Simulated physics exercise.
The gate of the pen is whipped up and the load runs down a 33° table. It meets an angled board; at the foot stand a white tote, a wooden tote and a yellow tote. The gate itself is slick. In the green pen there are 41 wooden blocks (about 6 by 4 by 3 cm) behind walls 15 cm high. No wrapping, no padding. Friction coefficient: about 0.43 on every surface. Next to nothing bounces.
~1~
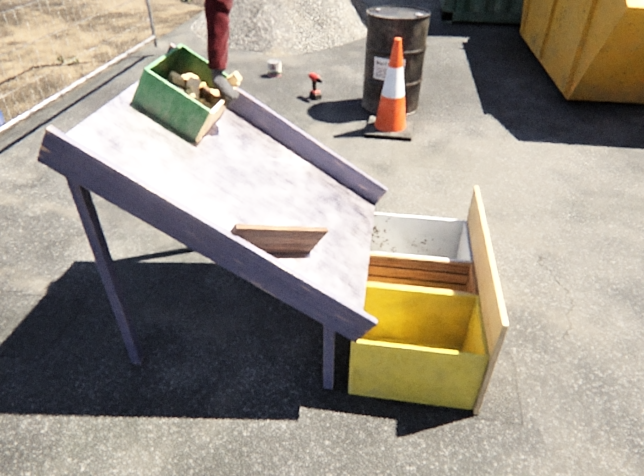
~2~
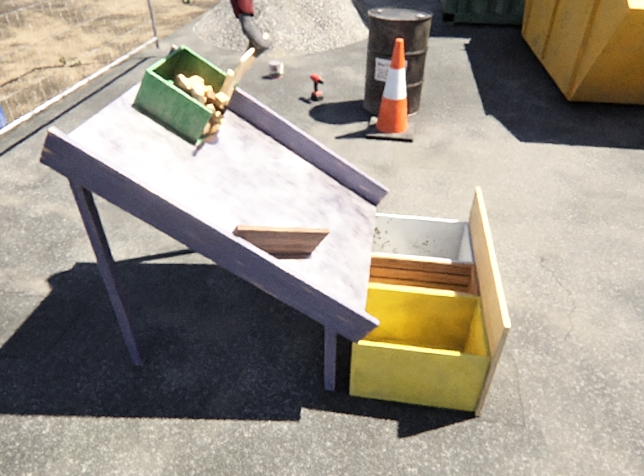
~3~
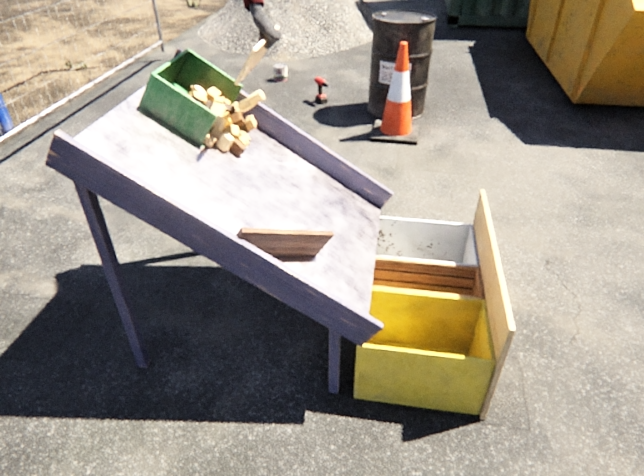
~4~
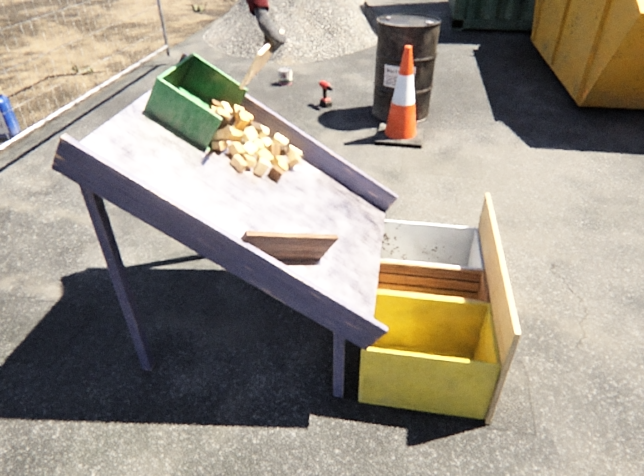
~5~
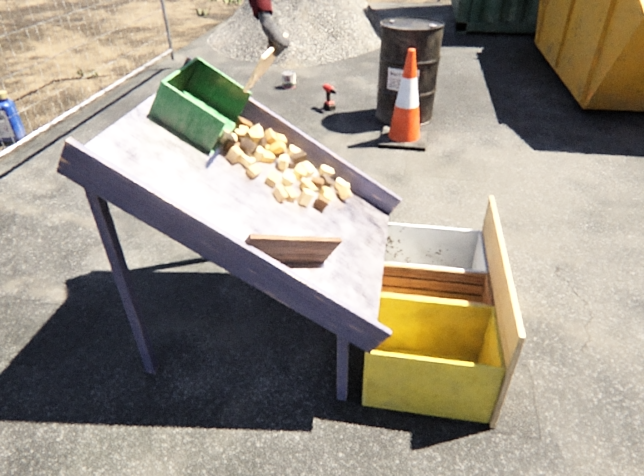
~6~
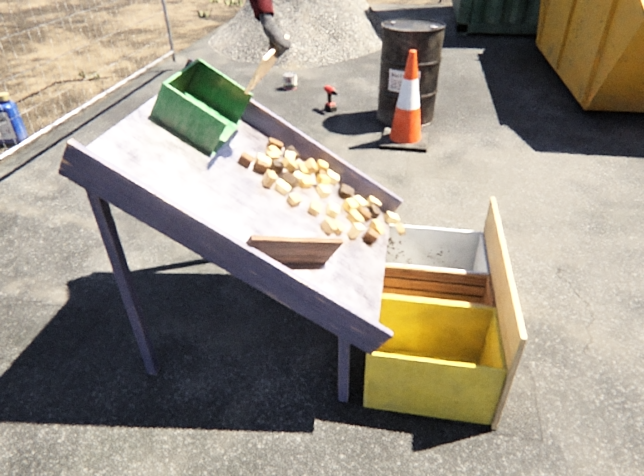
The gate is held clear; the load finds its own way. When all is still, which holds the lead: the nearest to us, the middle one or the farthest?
The rearmost one, the white tote, gets the most.
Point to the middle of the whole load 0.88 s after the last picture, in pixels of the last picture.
Near (456, 296).
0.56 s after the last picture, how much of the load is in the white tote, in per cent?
Some 80 per cent by then.
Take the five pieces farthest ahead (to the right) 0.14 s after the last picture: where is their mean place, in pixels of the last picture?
At about (427, 265).
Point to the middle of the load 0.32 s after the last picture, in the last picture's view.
Near (415, 251).
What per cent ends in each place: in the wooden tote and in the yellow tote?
About 20 and 0 per cent.
Then, 0.14 s after the last picture, 8 in the white tote, 28 on the slope and 5 in the air.
Then, 0.32 s after the last picture, 19 in the white tote, 3 in the wooden tote, 12 on the slope and 7 in the air.
Then, 0.56 s after the last picture, 32 in the white tote, 7 in the wooden tote and 2 in the air.
Outcome (0.88 s after the last picture), 33 in the white tote and 8 in the wooden tote.
